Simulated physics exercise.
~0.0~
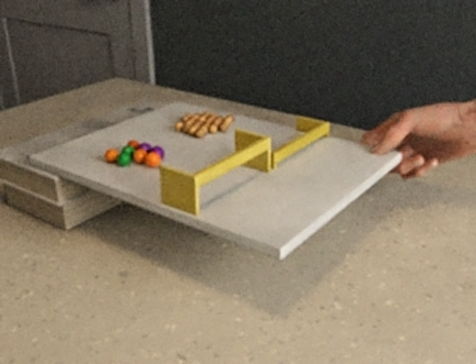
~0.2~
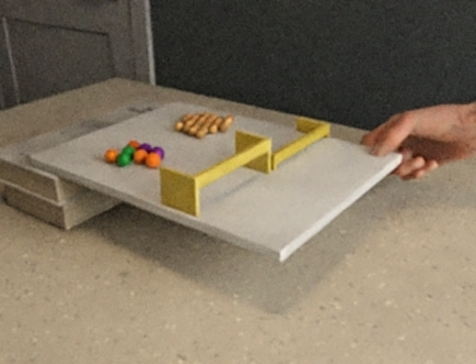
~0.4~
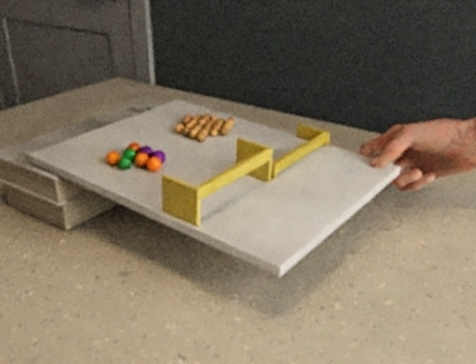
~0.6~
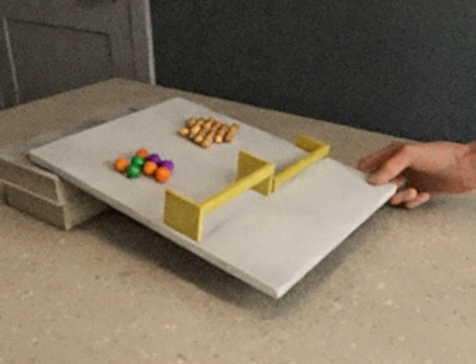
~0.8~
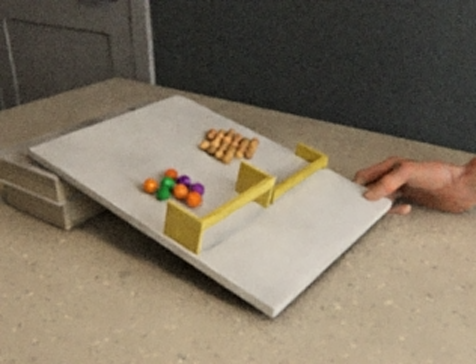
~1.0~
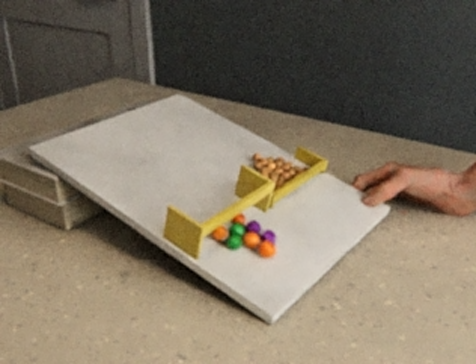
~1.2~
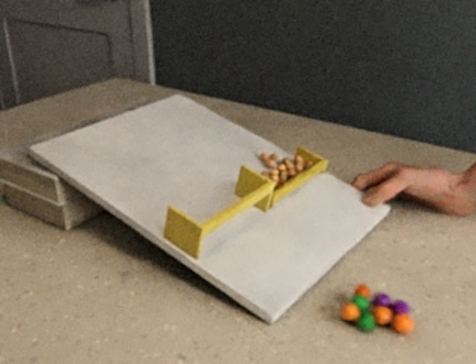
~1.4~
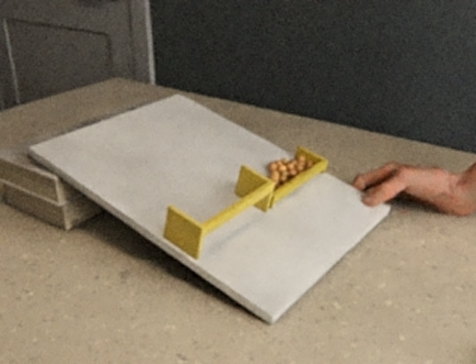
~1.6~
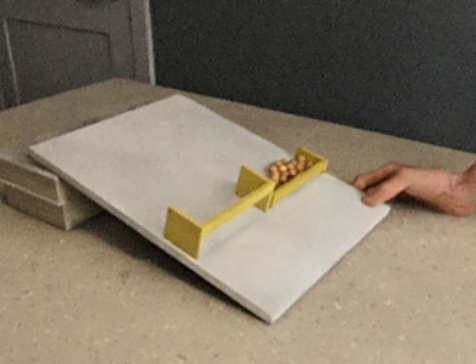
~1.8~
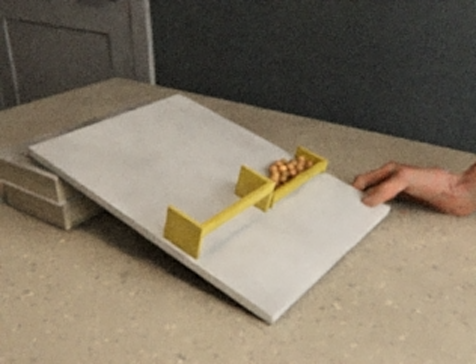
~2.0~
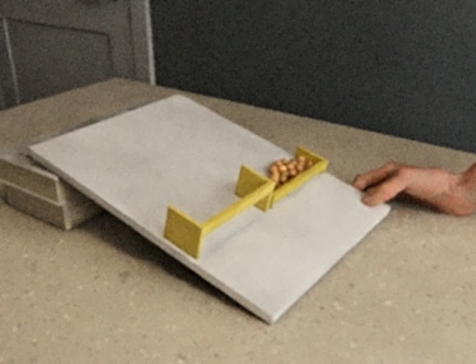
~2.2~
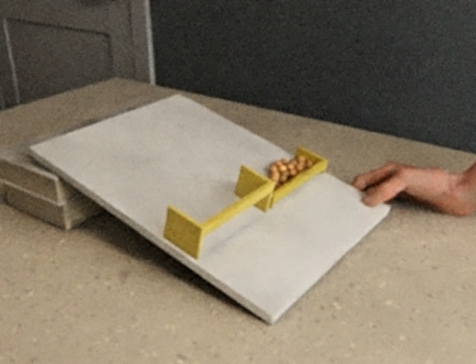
The clip opens on a white board lying nearly level, its left end on a low support and a hand holding its right side, with colourful balls and a cluster of tan, nut-like pieces resting above two yellow gates. The hand lowers its side, and the board tilts steadily down toward the lower right. Both groups begin moving down the slope. The orange, green and purple balls pass under the nearer gate, roll off the board onto the speckled counter and leave view. The tan pieces reach the farther gate and stay bunched behind it, while the hand keeps hold of the tilted board.
